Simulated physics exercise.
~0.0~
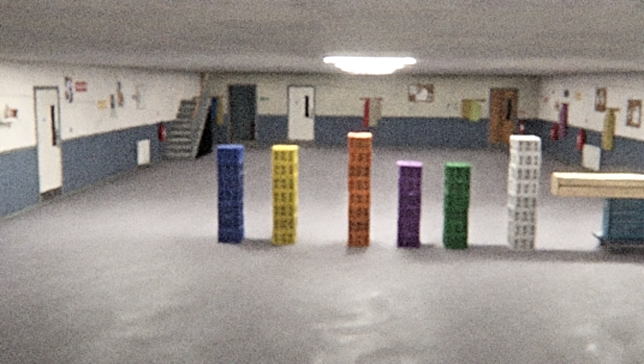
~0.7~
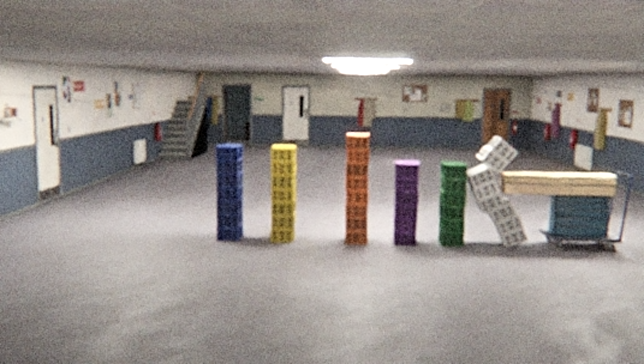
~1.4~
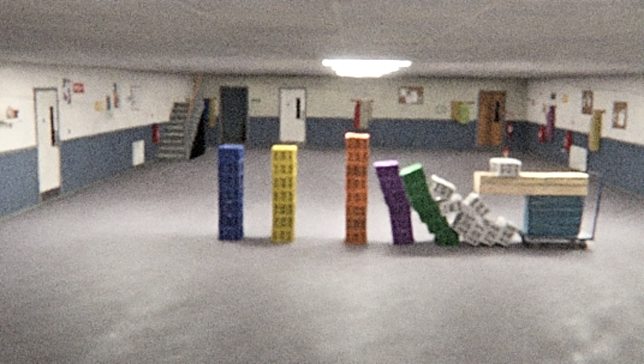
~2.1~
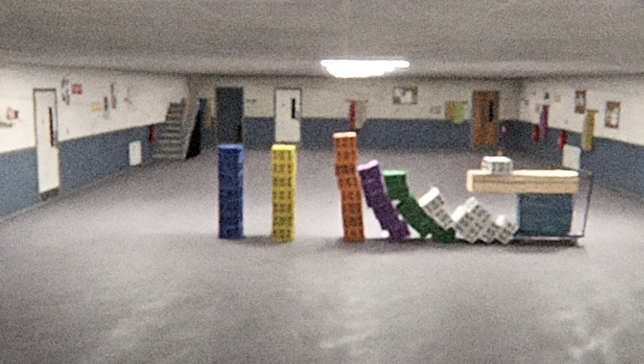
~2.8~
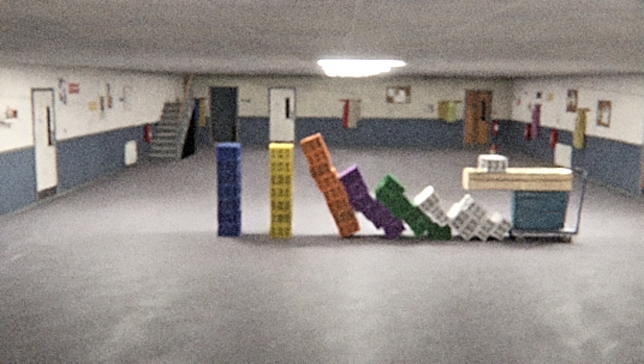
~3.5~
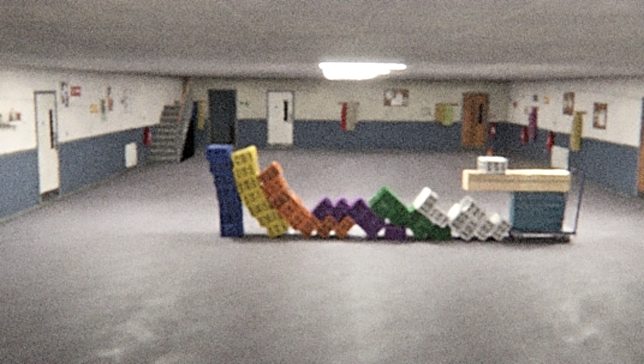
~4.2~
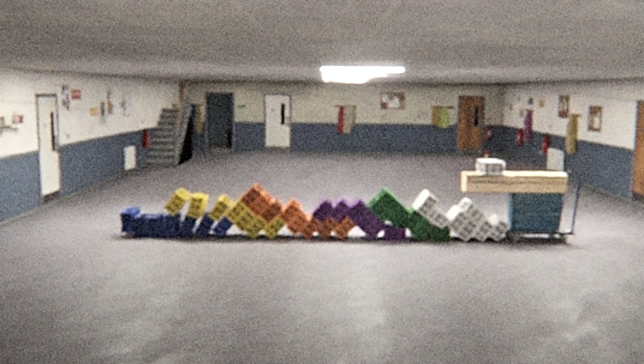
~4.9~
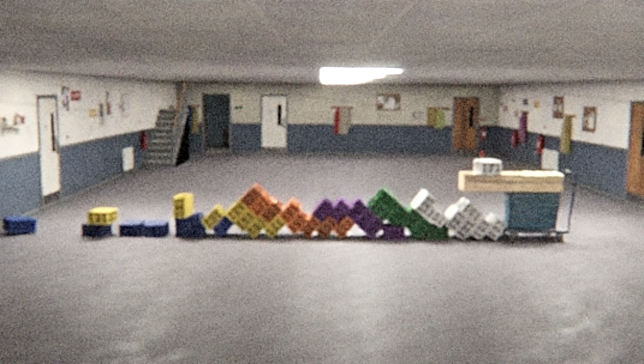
In a wide, low-ceilinged hall with blue-and-white walls, doors and a staircase at the back, six tall stacks of crates stand in a row, seen from the front. From left to right they are blue, yellow, orange, purple, green and white. A loaded trolley with pale planks on top rolls in from the right and knocks the white stack over leftward. It topples into the green, which tips the purple, then the orange, yellow and blue in turn. The trolley stops with a white crate on its planks, while crates lie in a jagged, slanting line, a few blue and yellow ones scattered at the left.
